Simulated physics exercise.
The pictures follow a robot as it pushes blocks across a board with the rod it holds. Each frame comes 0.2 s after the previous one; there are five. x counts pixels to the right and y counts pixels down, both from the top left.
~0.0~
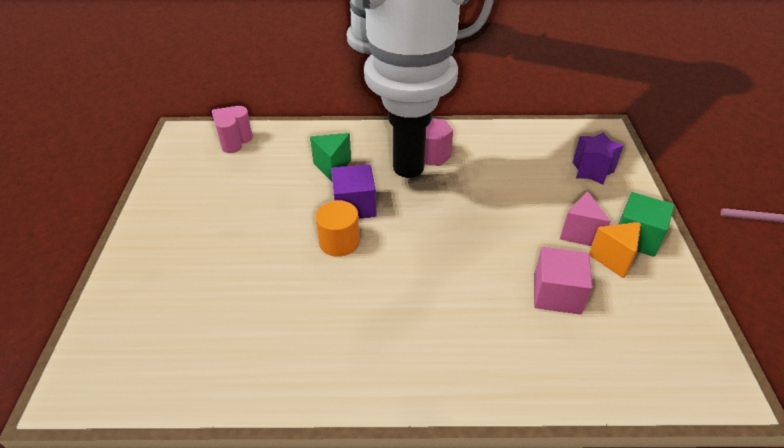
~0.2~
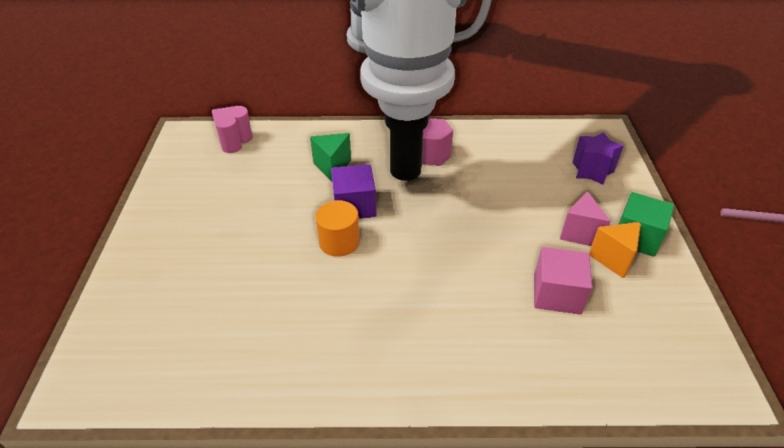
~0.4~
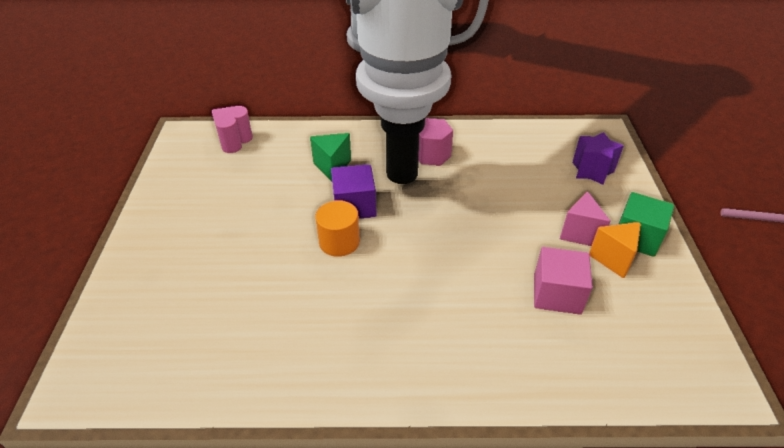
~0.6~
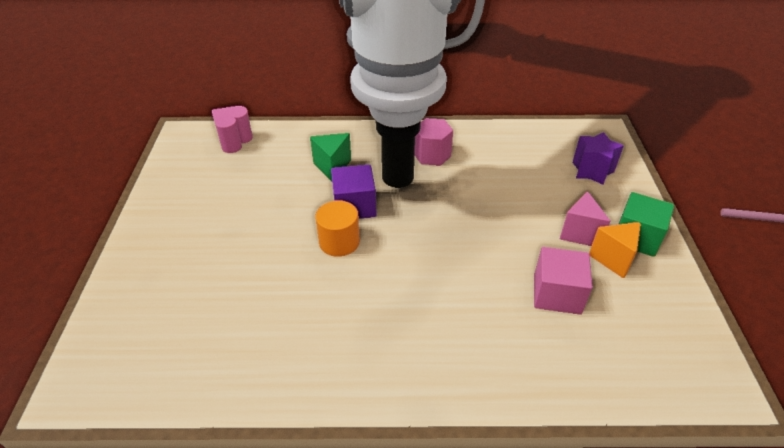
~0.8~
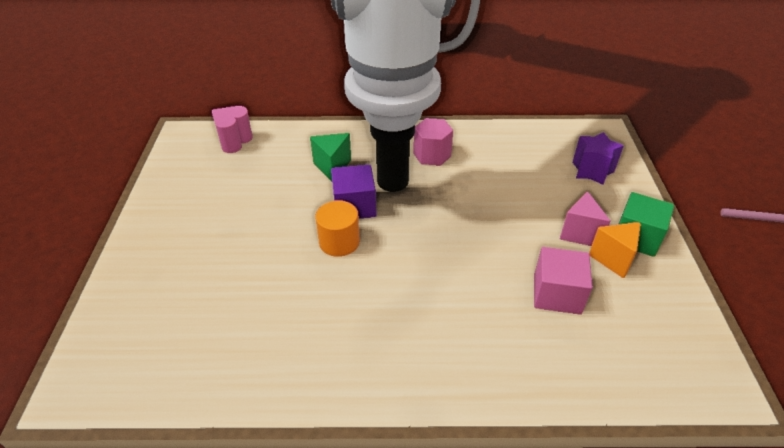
A robot arm's black rod moves slightly left and nearer among still, colourful blocks.
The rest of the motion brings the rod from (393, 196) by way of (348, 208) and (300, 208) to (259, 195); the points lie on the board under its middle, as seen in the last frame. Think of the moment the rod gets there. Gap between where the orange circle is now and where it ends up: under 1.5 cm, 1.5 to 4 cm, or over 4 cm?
The block winds up within 1.5 cm of where it is now.
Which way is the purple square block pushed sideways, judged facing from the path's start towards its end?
Answer: Leftward.
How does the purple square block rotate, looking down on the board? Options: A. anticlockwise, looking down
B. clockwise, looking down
A.
One third of the way, rod at (347, 194); purple square block at (309, 191).
Two thirds of the way, rod at (297, 194); purple square block at (264, 200), turned 50° anticlockwise.
At the end, rod at (255, 181); orange circle still; purple square block at (259, 201), turned 60° anticlockwise.
